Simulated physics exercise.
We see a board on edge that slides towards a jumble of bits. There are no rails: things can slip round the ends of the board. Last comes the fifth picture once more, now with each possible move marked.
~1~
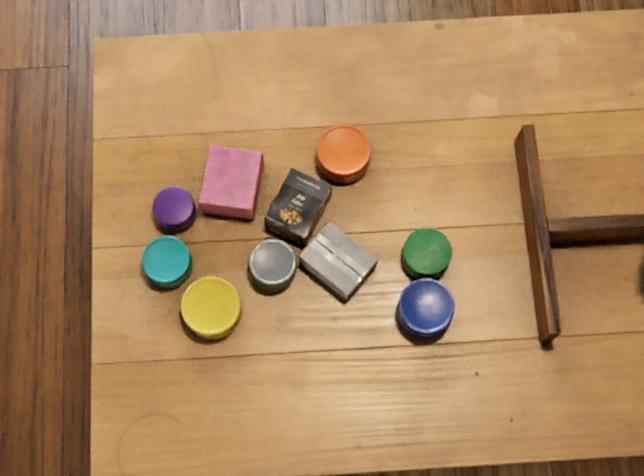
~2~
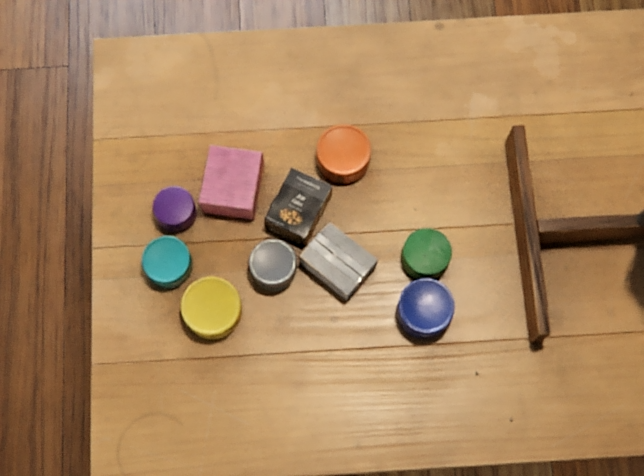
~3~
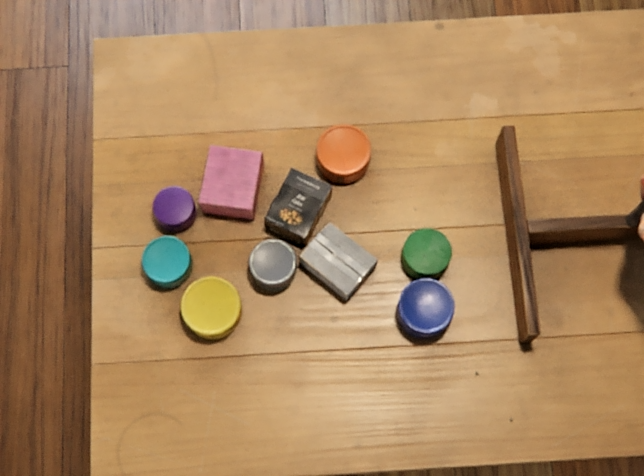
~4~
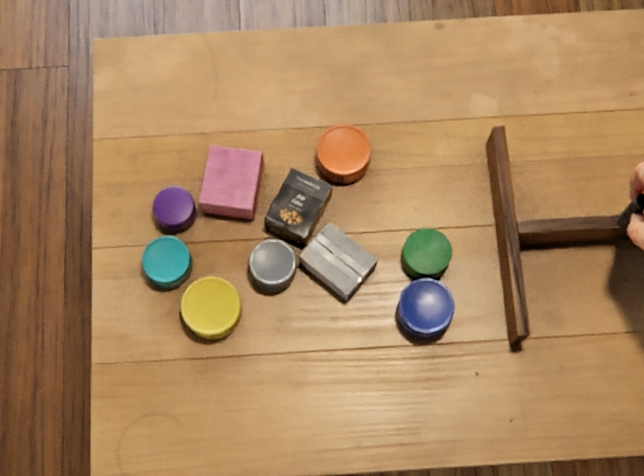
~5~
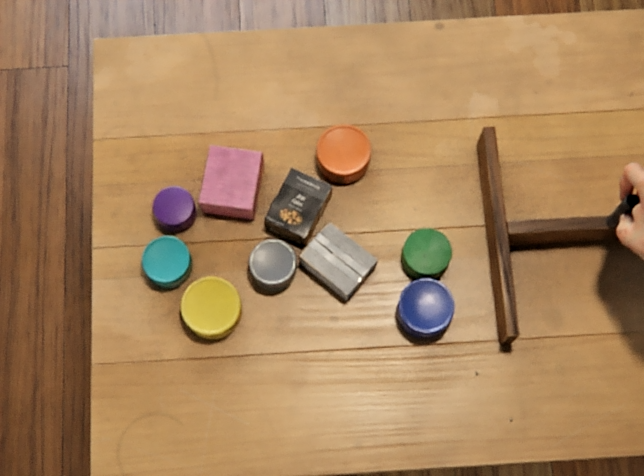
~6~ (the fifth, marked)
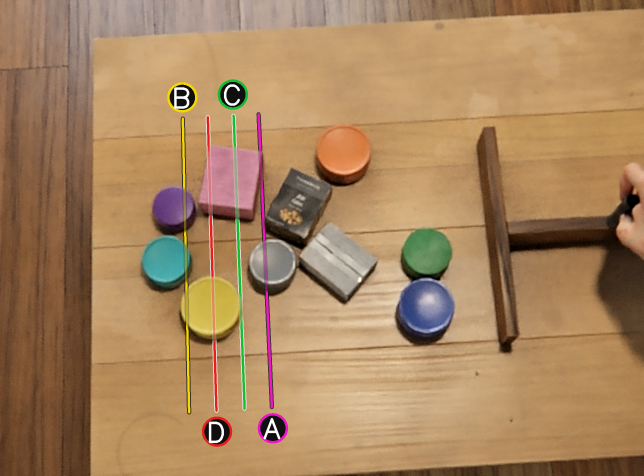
A hand sliding a dark wooden T-shaped pusher slowly left across a wooden tabletop towards unmoving coloured round tins and small boxes.
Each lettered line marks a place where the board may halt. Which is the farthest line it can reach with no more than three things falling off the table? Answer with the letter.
The farthest such stop is B.
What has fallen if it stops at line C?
The turquoise tub goes over.
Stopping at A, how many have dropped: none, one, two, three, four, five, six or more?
By then, none.
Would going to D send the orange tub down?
No.
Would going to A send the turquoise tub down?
By then, no.
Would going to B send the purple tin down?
Yes.
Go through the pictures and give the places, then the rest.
The first frame shows board (542, 225); grey tin (274, 266); white box (338, 262).
The second frame shows board (532, 226); orange tub (344, 154).
The third frame shows board (522, 227); black box (299, 207).
The fourth frame shows board (511, 227); turquoise tub (167, 262).
The fifth frame shows board (501, 228); pink block (232, 182); green tin (427, 255); grey tin (274, 266).
On the marked copy, A at (265, 254); B at (186, 259); C at (239, 256); D at (212, 257).
With B. Early on, board (388, 234); blue jar (358, 318); grey tin (261, 268).
Further on, board (275, 241); turquoise tub (107, 261); purple tin (146, 213).
At the end, board (186, 246); grey tin over the edge; purple tin over the edge; three fallen.
As for the rest, A is within the limit but short; C is within the limit but short; D is within the limit but short.
